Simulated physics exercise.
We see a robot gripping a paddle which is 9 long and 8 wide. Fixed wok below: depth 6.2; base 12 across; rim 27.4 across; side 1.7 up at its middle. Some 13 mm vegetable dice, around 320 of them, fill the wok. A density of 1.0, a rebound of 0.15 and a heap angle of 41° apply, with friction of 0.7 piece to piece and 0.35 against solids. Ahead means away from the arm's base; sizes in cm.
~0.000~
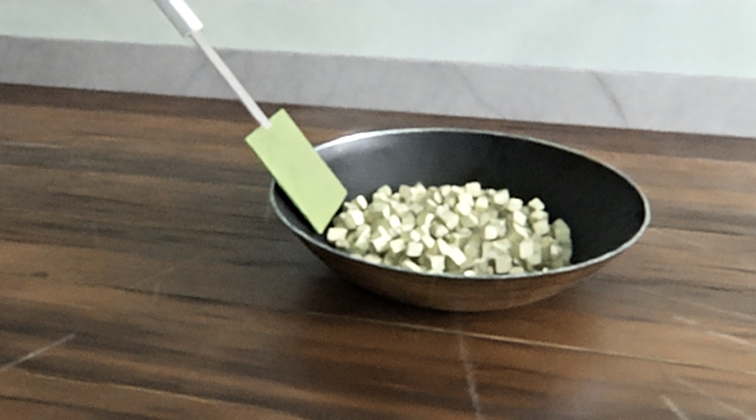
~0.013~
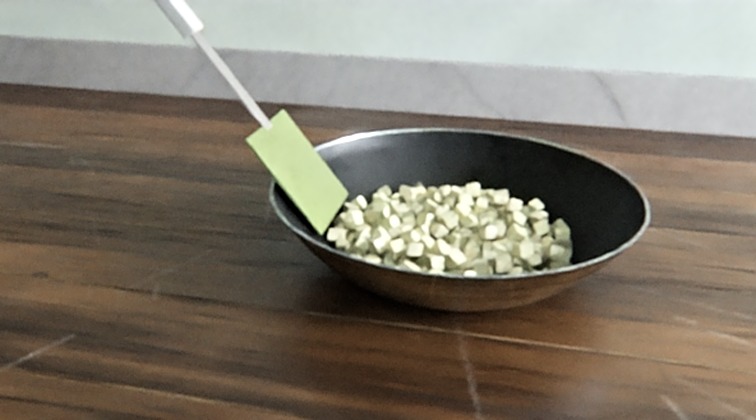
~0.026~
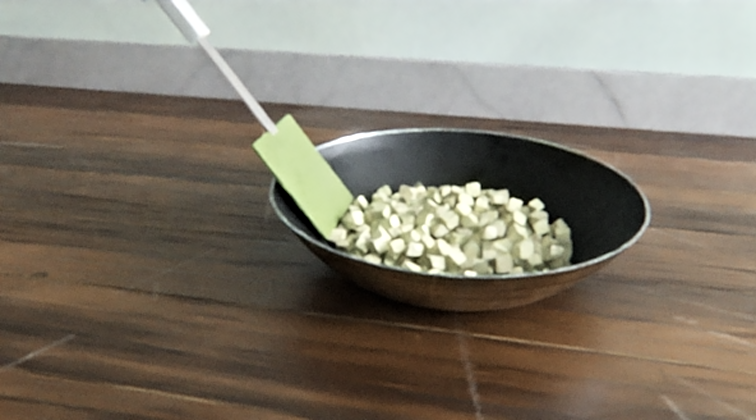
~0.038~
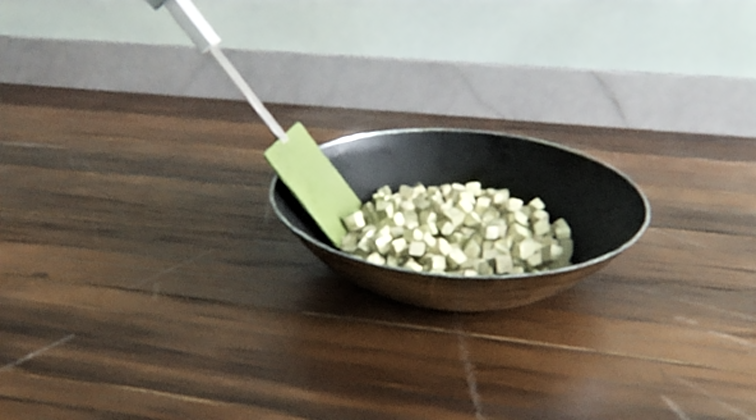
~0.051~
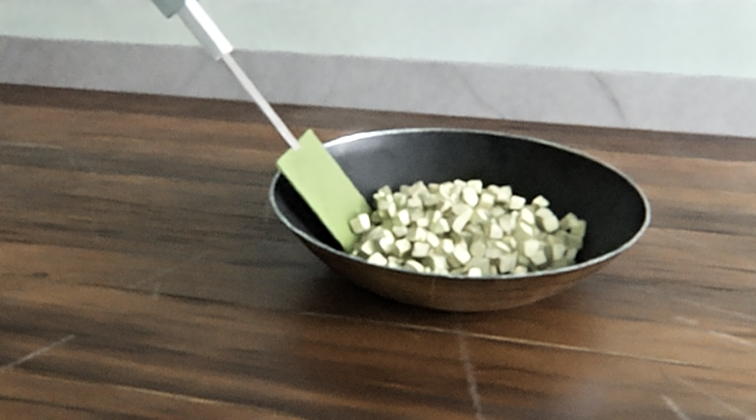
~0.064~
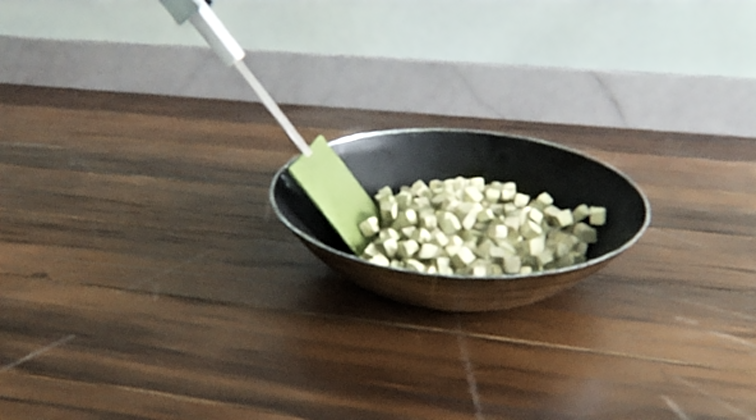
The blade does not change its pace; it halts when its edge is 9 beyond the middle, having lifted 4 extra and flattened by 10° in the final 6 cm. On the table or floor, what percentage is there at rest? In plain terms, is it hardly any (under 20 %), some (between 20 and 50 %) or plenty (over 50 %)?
Some - between 20 and 50 %.
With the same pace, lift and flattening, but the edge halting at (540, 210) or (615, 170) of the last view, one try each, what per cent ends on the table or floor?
Respectively some 5 and 45 percent end on the table or floor.
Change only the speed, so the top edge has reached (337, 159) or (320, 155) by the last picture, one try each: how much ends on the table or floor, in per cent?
That comes to about 45 and about 40 percent, in that order.
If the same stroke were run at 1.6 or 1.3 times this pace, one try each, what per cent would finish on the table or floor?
First try around 45 %, second try around 35 %.
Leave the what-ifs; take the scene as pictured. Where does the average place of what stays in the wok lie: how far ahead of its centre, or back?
What stays is shifted forward by around 4.0 cm.
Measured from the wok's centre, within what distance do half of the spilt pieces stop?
Close to 24 cm from the centre.
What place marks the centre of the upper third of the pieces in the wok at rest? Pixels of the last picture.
I'd put it close to (563, 239).
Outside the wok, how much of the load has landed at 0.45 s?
Around 15 percent.
After 0.14 s, sloping 52°, highest piece 9 above the table; 314 in the wok, 1 on the blade or in flight.
After 0.21 s, sloping 49°, highest piece 9 above the table; 312 in the wok, 3 on the blade or in flight.
After 0.45 s, sloping 42°, highest piece 11 above the table; 227 in the wok, 50 on the table or floor, 38 on the blade or in flight.
After 1.50 s, sloping 42°, highest piece 7 above the table; 226 in the wok, 89 on the table or floor.
In the end, 226 in the wok, 89 on the table or floor. That is 28 % on the table or floor.
